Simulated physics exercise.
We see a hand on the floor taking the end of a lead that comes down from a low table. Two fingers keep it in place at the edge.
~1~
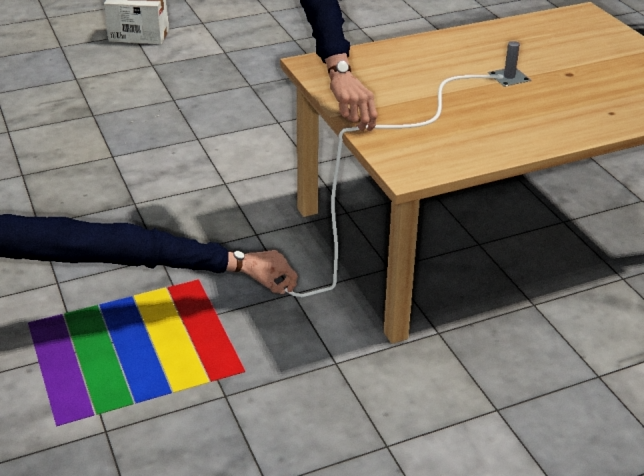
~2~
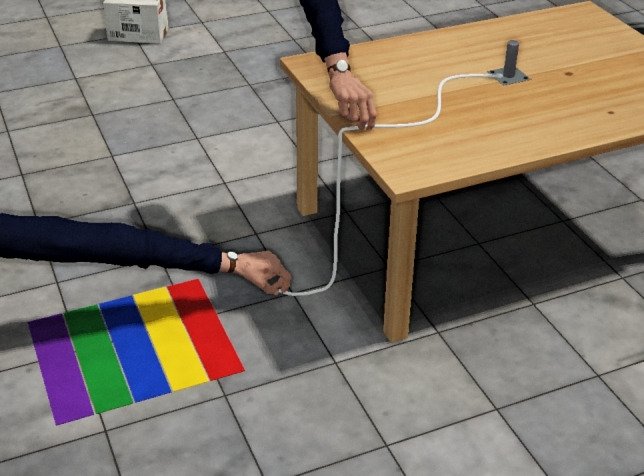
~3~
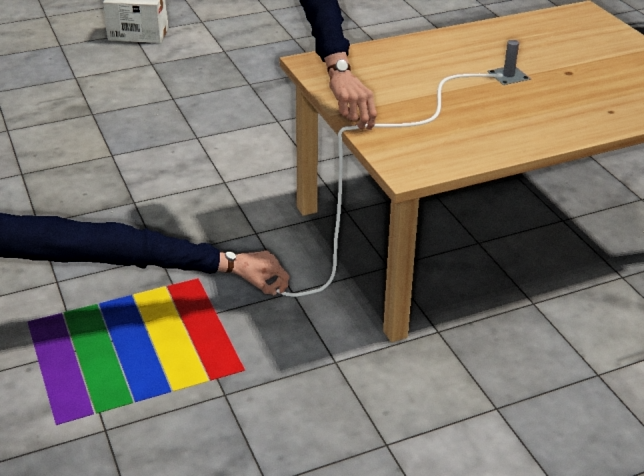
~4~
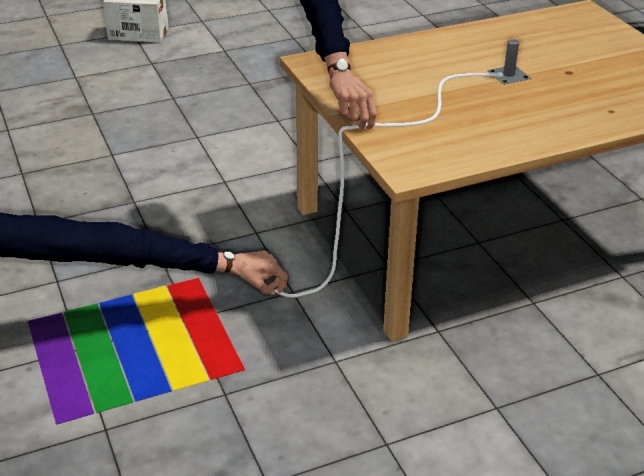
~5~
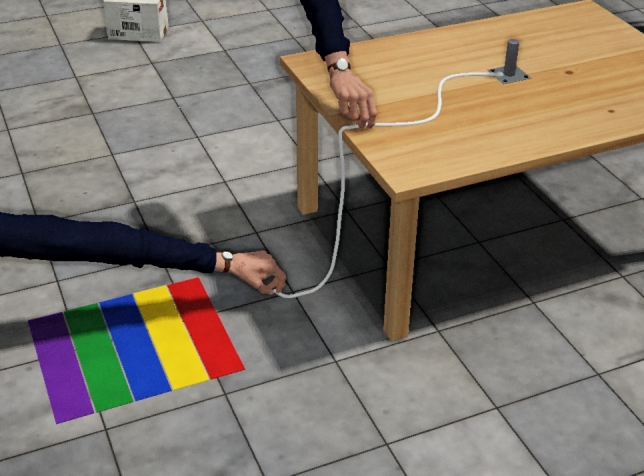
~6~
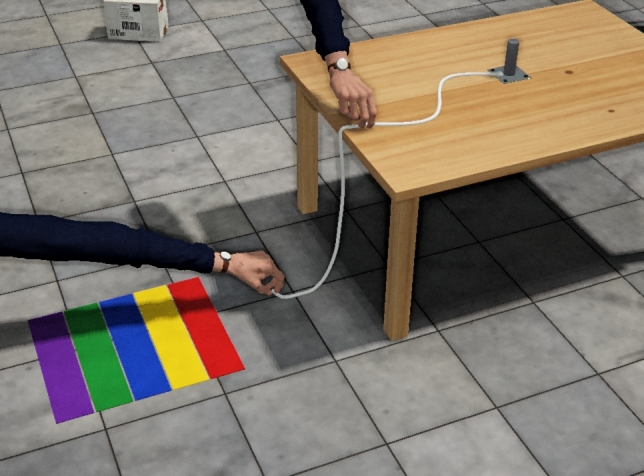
A hand near the floor draws the end of a white cord slightly left.
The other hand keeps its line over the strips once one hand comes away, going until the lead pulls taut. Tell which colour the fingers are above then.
They are above blue.
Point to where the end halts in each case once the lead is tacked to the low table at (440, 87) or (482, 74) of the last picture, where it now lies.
It would be somewhere around (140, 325) the first time and (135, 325) the second.
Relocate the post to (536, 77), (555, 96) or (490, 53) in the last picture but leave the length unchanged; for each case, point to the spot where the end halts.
Per try, approx.: (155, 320); (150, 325); (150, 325).
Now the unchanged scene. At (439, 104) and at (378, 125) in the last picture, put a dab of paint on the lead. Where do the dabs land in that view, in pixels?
About (411, 104), and the other about (339, 131).
Soon after, end near (181, 315); over yellow.
After that, end near (148, 324); over yellow.
At the stop, end near (129, 329); over blue. It gets as far as the blue strip.
